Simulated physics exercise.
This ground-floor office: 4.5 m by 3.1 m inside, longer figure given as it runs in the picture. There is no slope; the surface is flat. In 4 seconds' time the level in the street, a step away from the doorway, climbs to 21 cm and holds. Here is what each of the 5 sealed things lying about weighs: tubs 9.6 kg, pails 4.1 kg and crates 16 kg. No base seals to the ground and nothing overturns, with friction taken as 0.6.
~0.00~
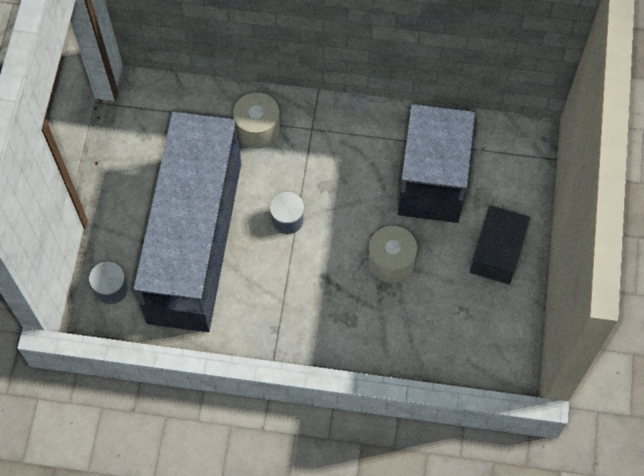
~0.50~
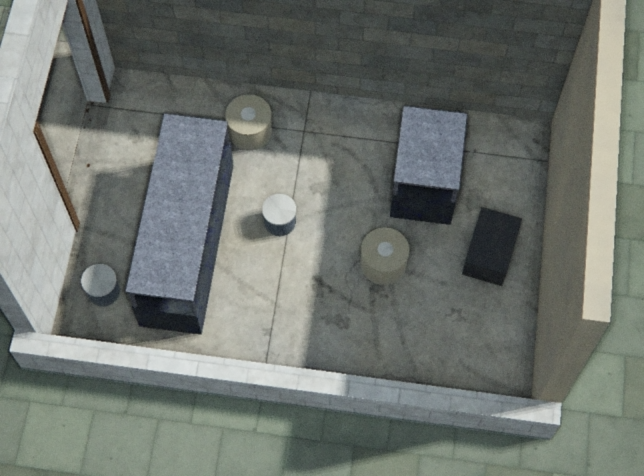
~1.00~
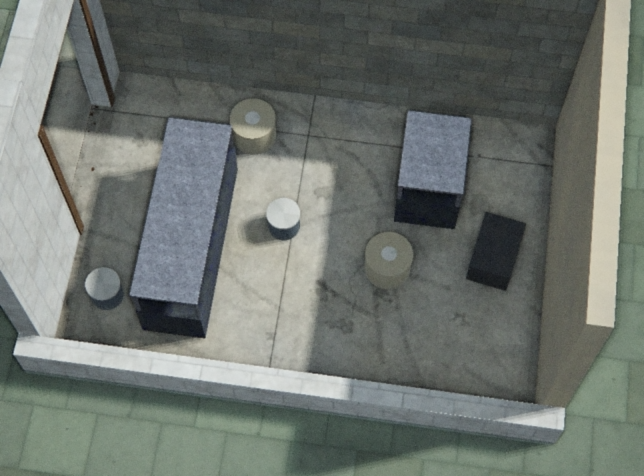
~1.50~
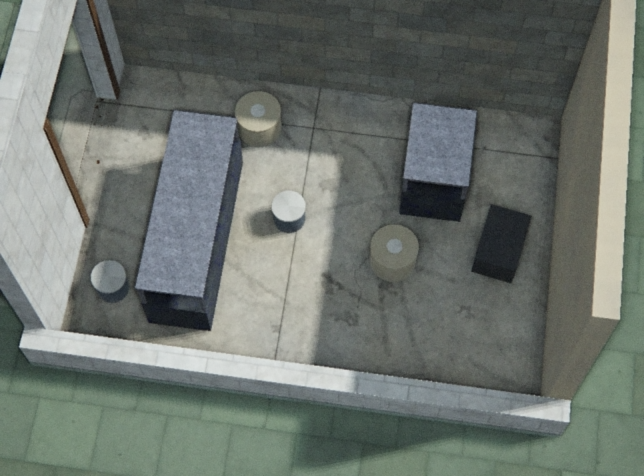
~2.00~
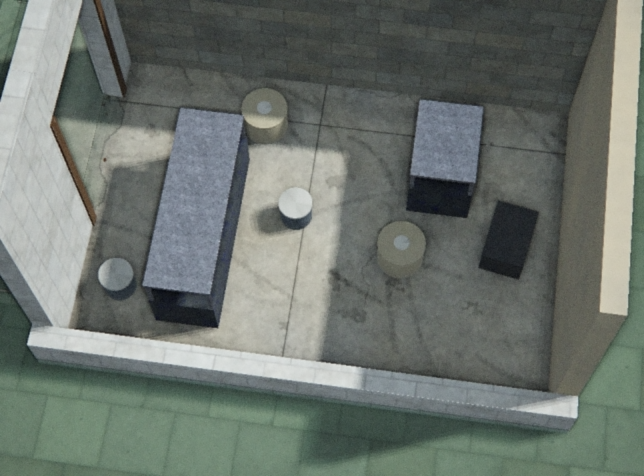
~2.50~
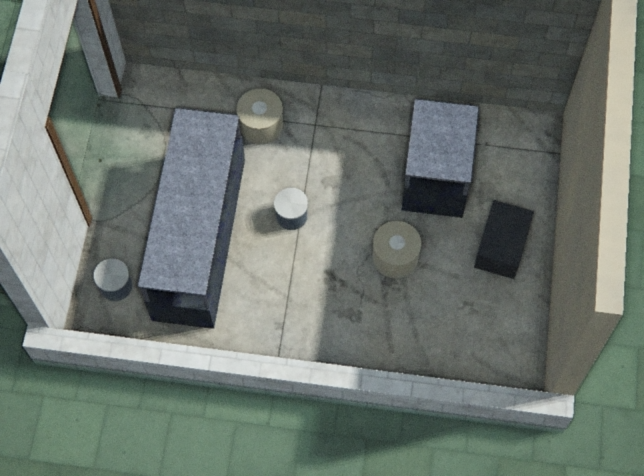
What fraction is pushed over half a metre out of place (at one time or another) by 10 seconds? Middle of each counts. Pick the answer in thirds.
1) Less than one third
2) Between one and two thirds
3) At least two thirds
Answer: 2.
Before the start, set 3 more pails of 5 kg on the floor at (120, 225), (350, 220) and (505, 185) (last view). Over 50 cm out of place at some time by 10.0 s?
Order as given - above the limit, above the limit, inside the limit.
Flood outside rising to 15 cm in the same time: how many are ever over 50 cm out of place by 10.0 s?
2.
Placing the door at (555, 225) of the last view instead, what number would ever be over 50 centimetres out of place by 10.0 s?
That would give 4.
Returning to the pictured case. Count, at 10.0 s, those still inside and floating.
Count: 3.
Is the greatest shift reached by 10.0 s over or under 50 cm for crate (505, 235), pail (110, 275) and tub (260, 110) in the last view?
In that order: Below the mark, above the mark, above the mark.
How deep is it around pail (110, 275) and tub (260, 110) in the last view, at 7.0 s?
Some 18 cm at the first, some 8 cm at the second.
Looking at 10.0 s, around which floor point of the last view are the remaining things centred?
The average lands around (364, 287).
After 3.5 s 0 of 5 are over 50 cm from their spots; 0 afloat.
After 4.5 s 0 of 5 are over 50 cm from their spots; 0 afloat.
After 7.0 s 1 of 5 are over 50 cm from their spots; 2 afloat.
After 10.0 s 2 of 5 are over 50 cm from their spots, and 2 have been at some point; 3 afloat.
